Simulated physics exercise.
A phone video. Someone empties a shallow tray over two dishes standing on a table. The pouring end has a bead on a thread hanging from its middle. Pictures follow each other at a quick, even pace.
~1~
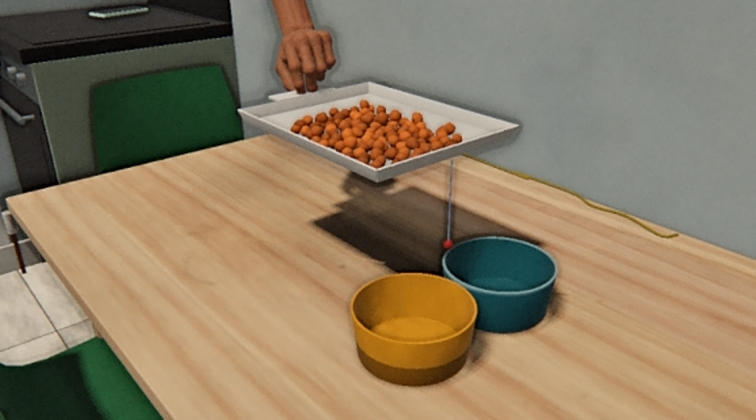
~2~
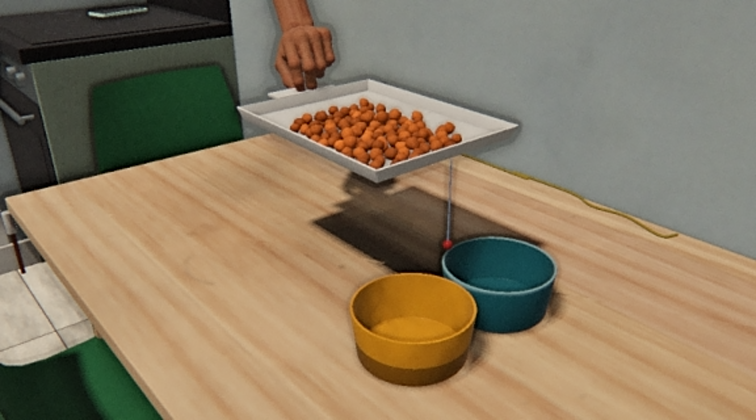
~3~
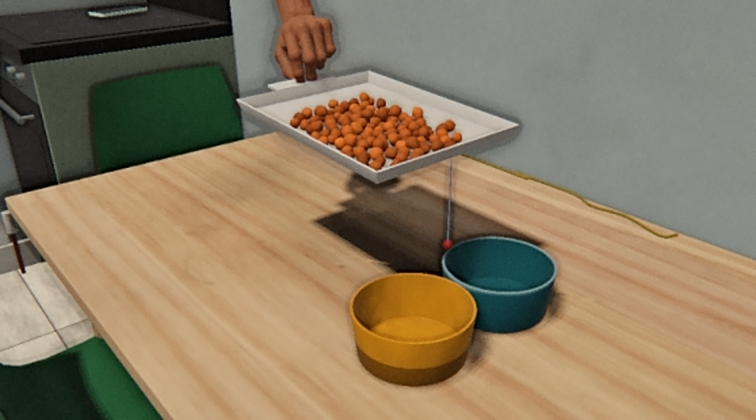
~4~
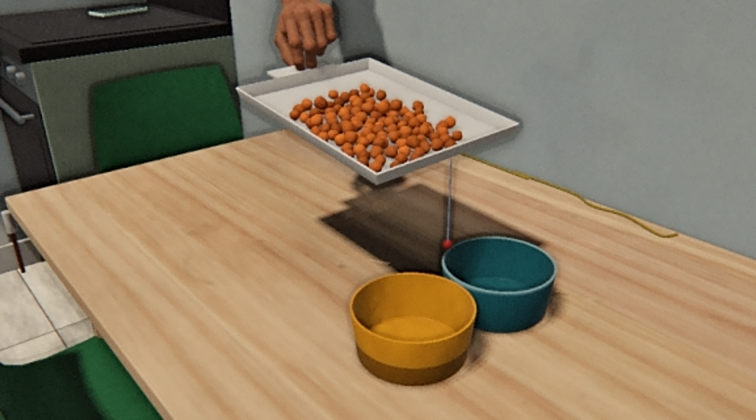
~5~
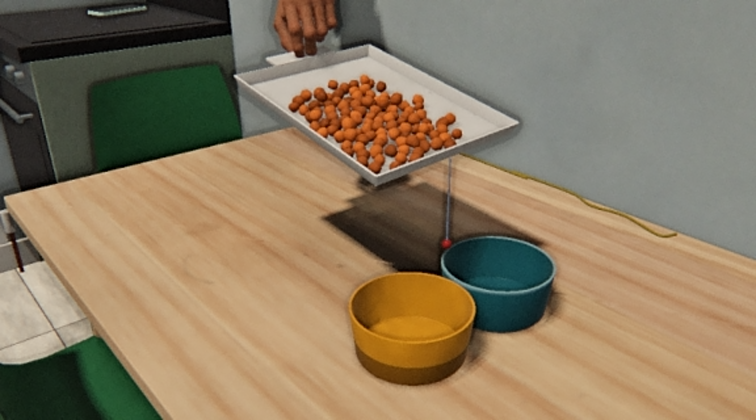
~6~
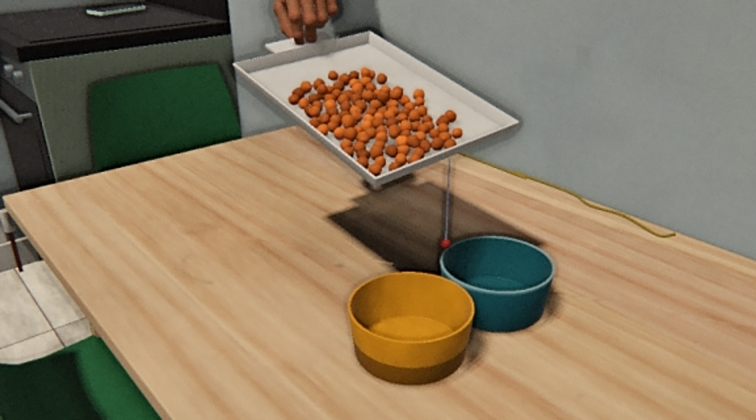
At a wooden table, a hand gradually raising the back of a white tray of small orange balls above yellow and teal bowls.
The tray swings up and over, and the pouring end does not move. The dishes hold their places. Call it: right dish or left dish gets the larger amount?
Left dish.
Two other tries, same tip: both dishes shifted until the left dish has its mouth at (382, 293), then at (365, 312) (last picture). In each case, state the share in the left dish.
About 50 per cent, then about 40 per cent.
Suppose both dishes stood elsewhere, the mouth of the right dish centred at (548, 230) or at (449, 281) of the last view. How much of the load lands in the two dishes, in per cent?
40 per cent, then 80 per cent.
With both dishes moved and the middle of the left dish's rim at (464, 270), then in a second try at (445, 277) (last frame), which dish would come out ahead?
For the first place, the dish on the left side; for the second, the dish on the left side.
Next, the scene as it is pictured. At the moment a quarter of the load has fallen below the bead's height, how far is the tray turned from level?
Around 85 degrees of turn.
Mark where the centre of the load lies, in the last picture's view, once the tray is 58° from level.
I'd mark the middle close to (402, 116).
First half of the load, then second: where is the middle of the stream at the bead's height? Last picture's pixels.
(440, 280), then (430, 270).
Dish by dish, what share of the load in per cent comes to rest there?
Left dish around 70, right dish around 30, both in a hundred.
Soon after the last picture, tray tipped steeply; nearly all on the tray; a stray few in the left dish; a stray few in the air.
A little later, tray tipped right over; a small part on the tray; about half in the left dish; about a quarter in the right dish; a stray few outside both; about a quarter in the air.
Later still, tray tipped past a quarter turn; about two thirds in the left dish; about a quarter in the right dish; a small part outside both.
At rest, tray tipped past a quarter turn; about two thirds in the left dish; about a quarter in the right dish; a small part outside both.
